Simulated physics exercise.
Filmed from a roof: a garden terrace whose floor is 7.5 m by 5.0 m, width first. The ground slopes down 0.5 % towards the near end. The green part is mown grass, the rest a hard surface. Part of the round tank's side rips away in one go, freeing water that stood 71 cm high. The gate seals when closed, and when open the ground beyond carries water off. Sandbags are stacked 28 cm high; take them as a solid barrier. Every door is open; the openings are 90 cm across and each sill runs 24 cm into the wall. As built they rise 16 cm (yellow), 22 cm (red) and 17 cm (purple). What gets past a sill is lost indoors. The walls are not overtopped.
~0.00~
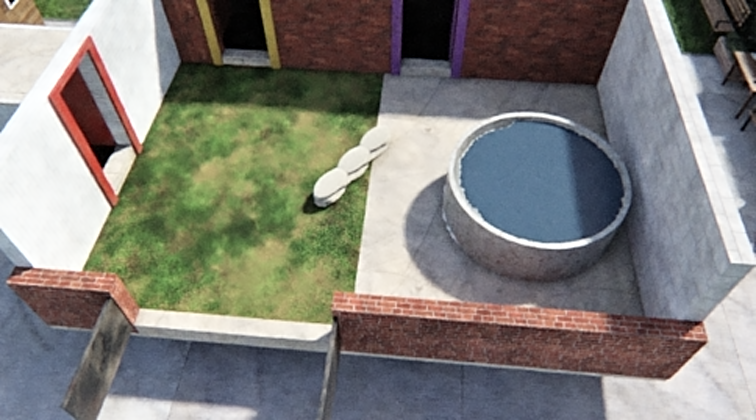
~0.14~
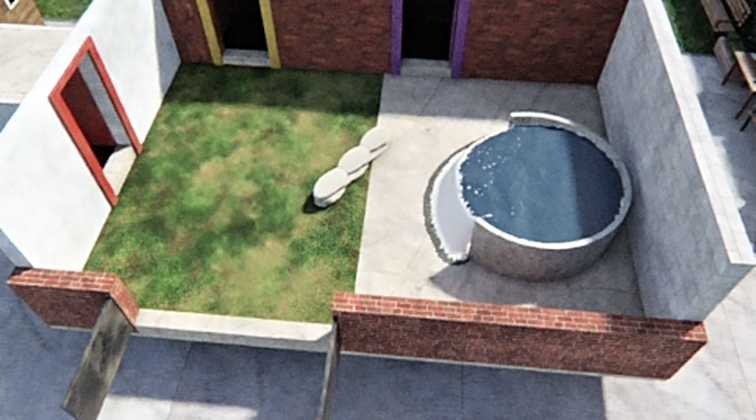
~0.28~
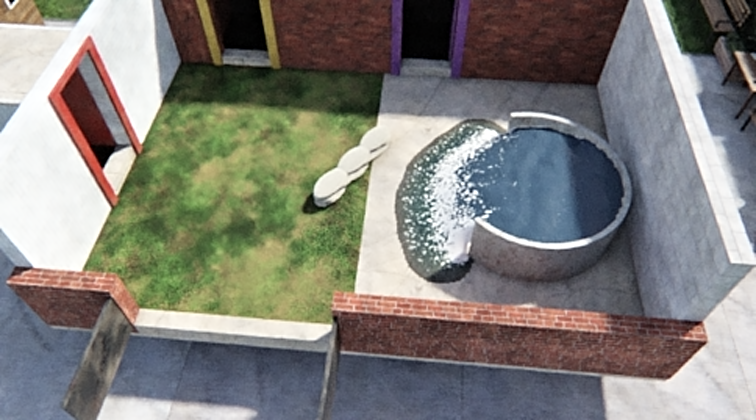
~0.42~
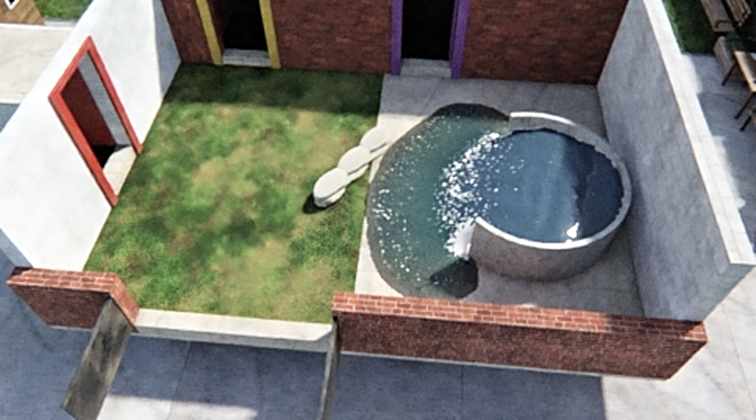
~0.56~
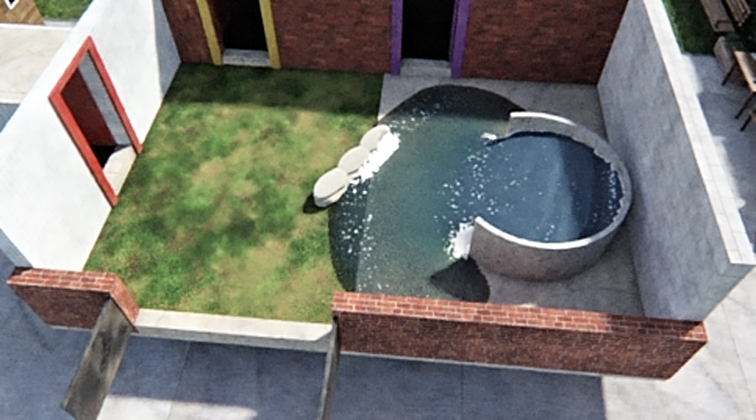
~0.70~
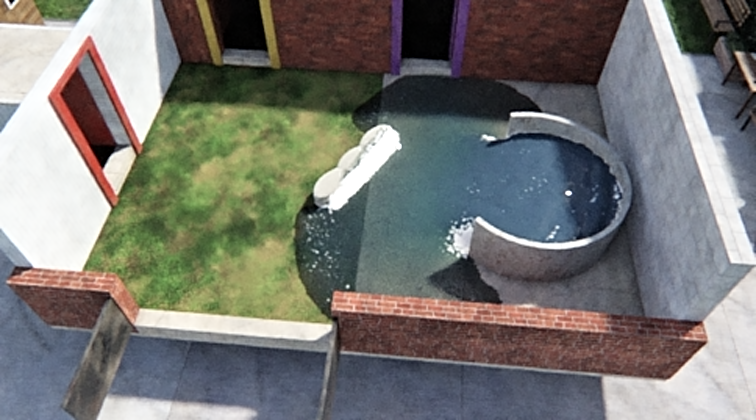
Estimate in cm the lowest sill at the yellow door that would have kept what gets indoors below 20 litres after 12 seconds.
About 4.5 cm.
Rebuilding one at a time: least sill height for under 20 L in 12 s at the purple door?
Roughly 19 cm at purple.
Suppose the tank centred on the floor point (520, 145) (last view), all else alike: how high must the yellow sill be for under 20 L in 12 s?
Then roughly 11.5 cm.
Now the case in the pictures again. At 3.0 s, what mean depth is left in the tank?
Roughly 14 cm on average.
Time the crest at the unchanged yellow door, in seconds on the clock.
At about 2.8 s.
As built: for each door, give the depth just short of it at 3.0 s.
Depths in cm: Yellow 9, red 0, purple 20.
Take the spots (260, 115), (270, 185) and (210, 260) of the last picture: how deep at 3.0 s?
About 7, 3 and 6 cm.
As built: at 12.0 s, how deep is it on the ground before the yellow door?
About 4.5 cm.
After 1.4 s water covers 40 % of the floor, deepest (44 cm) near (375, 168); it has not reached the yellow door.
After 3.0 s water covers 75 % of the floor, deepest (23 cm) near (407, 79); 9 cm at the yellow door, 0 litres in over its 16 cm sill.
After 12.0 s water covers 95 % of the floor, deepest (9 cm) near (631, 287); 5 cm at the yellow door, 0 litres in over its 16 cm sill.
At the yellow door as built, the water arrived by 1.9 s and peaked near 9 cm at 2.8 s.
With a sill of 4 cm, 28 litres would have come in within the 12 s; with 5.5 cm, 10 litres. So under 20 litres takes about 4.5 cm.
